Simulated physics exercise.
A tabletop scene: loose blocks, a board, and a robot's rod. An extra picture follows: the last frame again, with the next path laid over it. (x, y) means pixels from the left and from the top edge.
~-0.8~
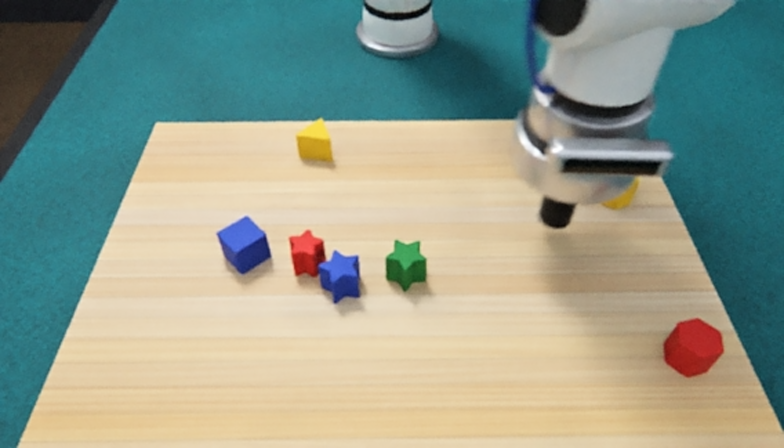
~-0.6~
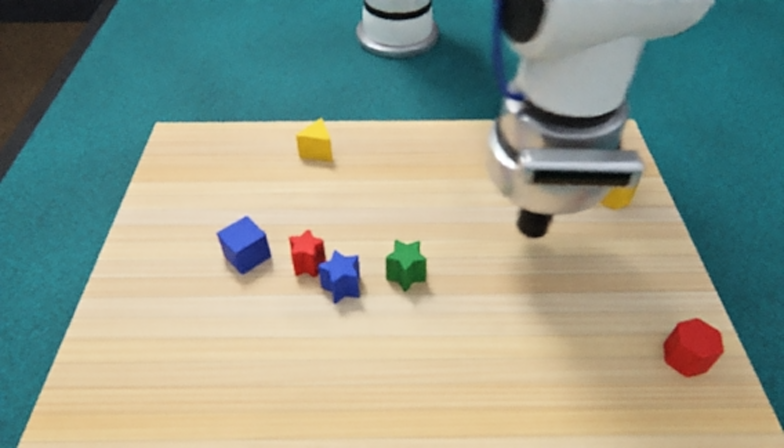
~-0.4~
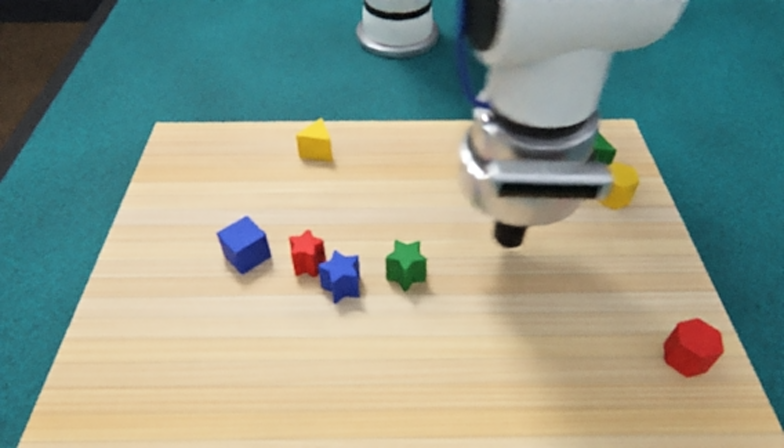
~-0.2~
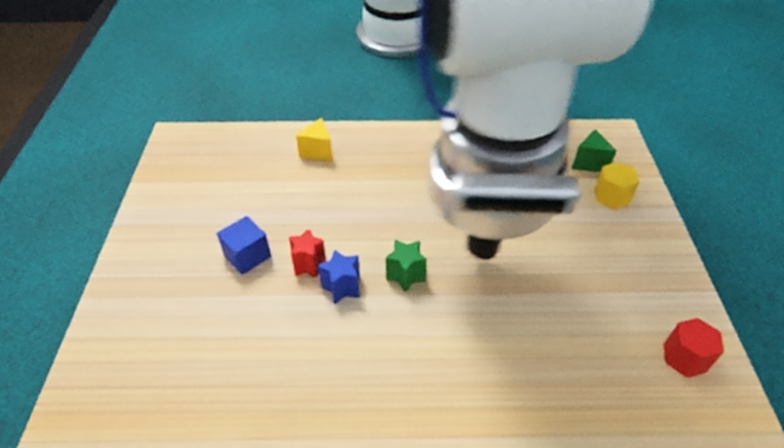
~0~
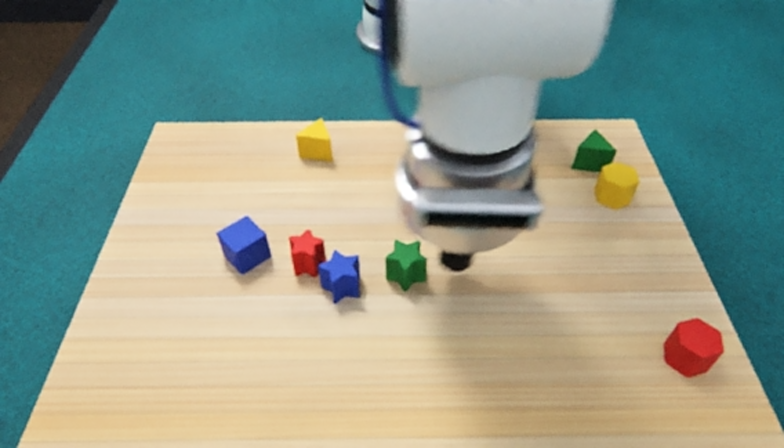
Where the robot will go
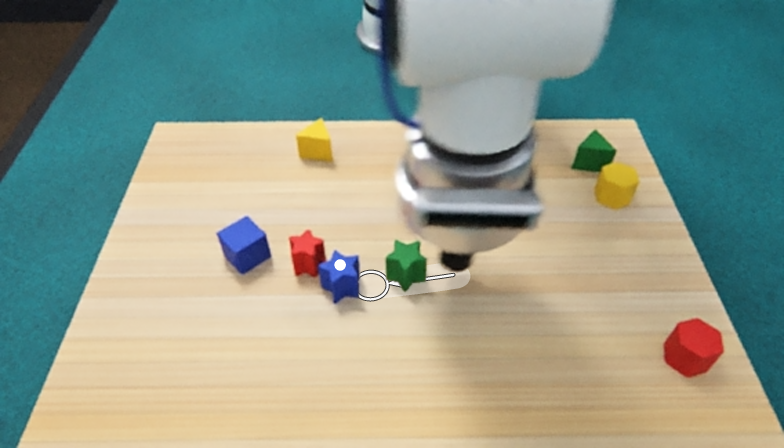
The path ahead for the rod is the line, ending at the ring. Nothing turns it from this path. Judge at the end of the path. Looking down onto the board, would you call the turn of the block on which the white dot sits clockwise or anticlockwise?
Anticlockwise.
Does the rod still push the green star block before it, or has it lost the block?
I predict the rod still has it in front.
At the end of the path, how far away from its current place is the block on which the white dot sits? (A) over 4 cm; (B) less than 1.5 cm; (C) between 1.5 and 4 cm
The one that fits is C, between 1.5 and 4 cm.
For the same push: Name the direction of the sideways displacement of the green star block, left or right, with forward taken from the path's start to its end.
Sideways, to the right.
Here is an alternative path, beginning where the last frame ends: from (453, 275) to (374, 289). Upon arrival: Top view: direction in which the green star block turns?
Its rotation is clockwise.
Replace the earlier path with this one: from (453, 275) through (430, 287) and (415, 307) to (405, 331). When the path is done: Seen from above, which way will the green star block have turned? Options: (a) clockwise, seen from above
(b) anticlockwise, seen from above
My answer is option a.
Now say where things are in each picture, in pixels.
Rod tip at (554, 219); block tops, red star block at (305, 242); blue star block at (340, 265); green star block at (407, 253), in the first picture.
Rod at (532, 228); blocks unchanged, in the second picture.
Rod at (508, 237); blocks unchanged, in the third picture.
Rod at (483, 248); blocks unchanged, in the fourth picture.
Rod at (455, 260); red star block at (305, 242); blue star block at (340, 265); green star block at (407, 253), in the fifth picture.
Path on the board, straight from (453, 275) to (371, 285); the dot is on the blue star block.
What follows on the original path. Halfway along, rod at (412, 266); green star block at (381, 255), turned 20° clockwise.
At the end, rod at (370, 271); red star block at (296, 245), turned 40° clockwise; blue star block at (314, 266), turned 30° anticlockwise; green star block at (343, 250), turned 45° clockwise.
